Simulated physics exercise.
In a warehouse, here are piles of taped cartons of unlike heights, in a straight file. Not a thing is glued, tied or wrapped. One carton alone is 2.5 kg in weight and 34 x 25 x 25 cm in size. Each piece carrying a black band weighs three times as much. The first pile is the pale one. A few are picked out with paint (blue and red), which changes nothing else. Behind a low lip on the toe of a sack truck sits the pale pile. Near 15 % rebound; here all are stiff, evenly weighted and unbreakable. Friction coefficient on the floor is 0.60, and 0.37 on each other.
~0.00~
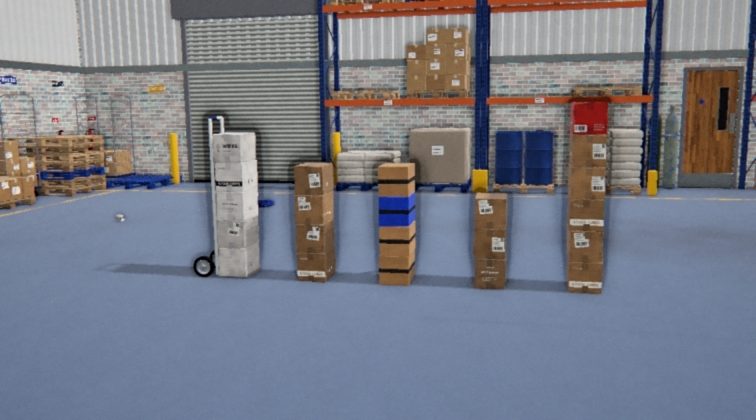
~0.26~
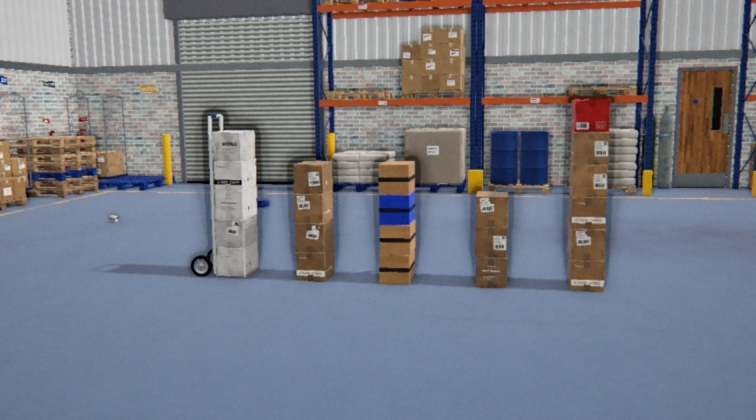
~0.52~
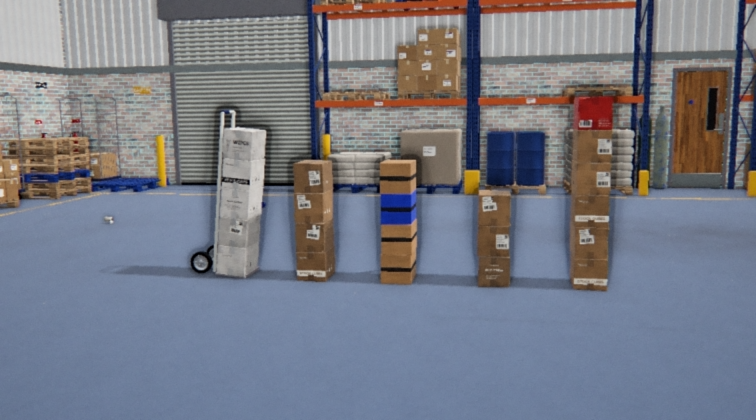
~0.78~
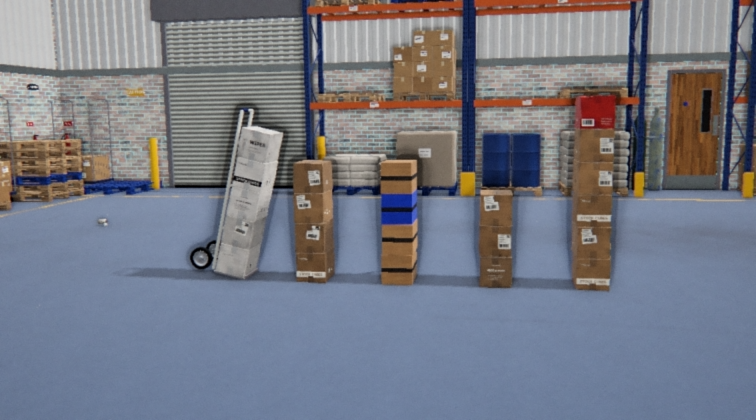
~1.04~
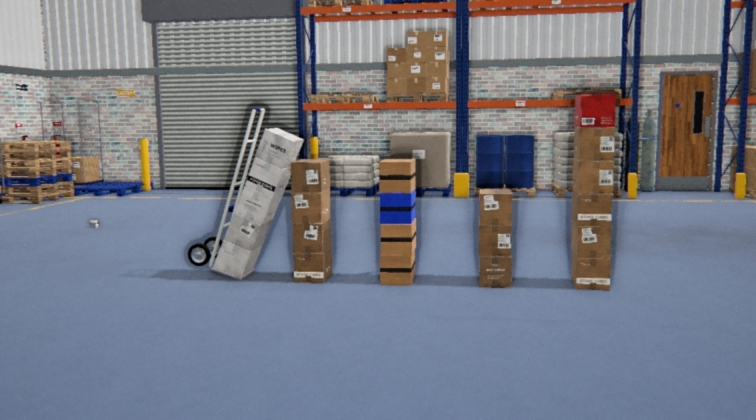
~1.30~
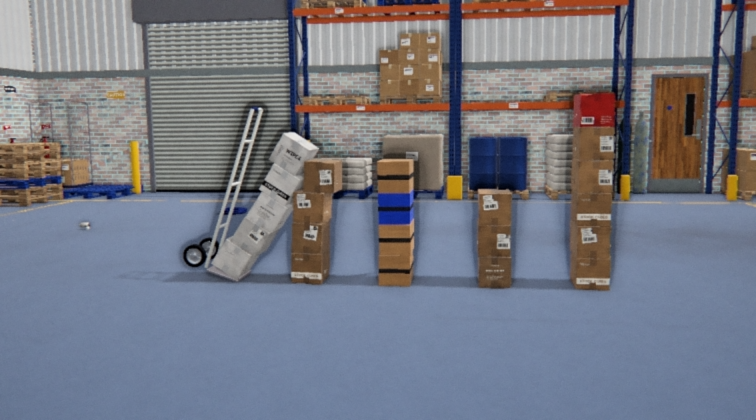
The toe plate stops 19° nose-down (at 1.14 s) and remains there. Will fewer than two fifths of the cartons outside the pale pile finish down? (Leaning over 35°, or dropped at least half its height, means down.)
No, over two fifths of them.
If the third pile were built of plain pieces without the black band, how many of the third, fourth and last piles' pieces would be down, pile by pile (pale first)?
Count down, pile by pile - third 4, fourth 2, last 0.
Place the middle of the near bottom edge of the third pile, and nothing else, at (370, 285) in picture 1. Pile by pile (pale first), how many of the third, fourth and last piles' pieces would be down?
Pile tally - third: 0, fourth: 0, last: 0.
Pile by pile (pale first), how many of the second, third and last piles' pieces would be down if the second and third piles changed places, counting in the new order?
Second 0, third 0, last 0.
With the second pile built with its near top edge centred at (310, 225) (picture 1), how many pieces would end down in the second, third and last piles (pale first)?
Pile by pile that makes second 0, third 0, last 0.
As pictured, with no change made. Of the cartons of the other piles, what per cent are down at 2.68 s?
40 per cent by then.
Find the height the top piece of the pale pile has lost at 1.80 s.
Roughly 30 cm.
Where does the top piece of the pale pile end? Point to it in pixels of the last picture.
The top pale piece ends up roughly at (398, 247).
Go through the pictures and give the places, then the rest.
In the first frame (pixels give the middle of a visible side; the camera moves round a little), truck frame (211, 150) 0° forward; red carton (591, 119); blue carton (394, 212); none of the others has stirred.
Truck frame (211, 148) 1° forward; red carton (592, 116), in the second frame.
Truck frame (221, 145) 6° forward, top of the pale pile leaning 6°; red carton (595, 114); none of the others has stirred, in the third frame.
Truck frame (236, 143) 13° forward, top of the pale pile leaning 13°; red carton (598, 112); none of the others has stirred, in the fourth frame.
Truck frame (245, 142) 18° forward, top of the pale pile leaning 23°; red carton (598, 111); none of the others has stirred, in the fifth frame.
Truck frame (243, 142) 19° forward, top of the pale pile leaning 32°; red carton (598, 110); blue carton (394, 209); movement in 2 of them, in the sixth frame.
After 1.80 s, 5 of the pale pile down; none of the 17 other cartons down, 5 disturbed.
After 2.68 s, 5 of the pale pile down; 7 of the 17 other cartons down; blue carton 50° from how it stood, 21 cm lower.
After 3.88 s, 5 of the pale pile down; 16 of the 17 other cartons down; blue carton 49° from how it stood, 29 cm lower; red carton 43° from how it stood, 27 cm lower.
In the end (4.9 s), 5 of the pale pile down; 16 of the 17 other cartons down; red carton on its side; blue carton 49° from how it stood, 29 cm lower. That is 94 per cent. From the last view, middles, blue carton near (488, 243).
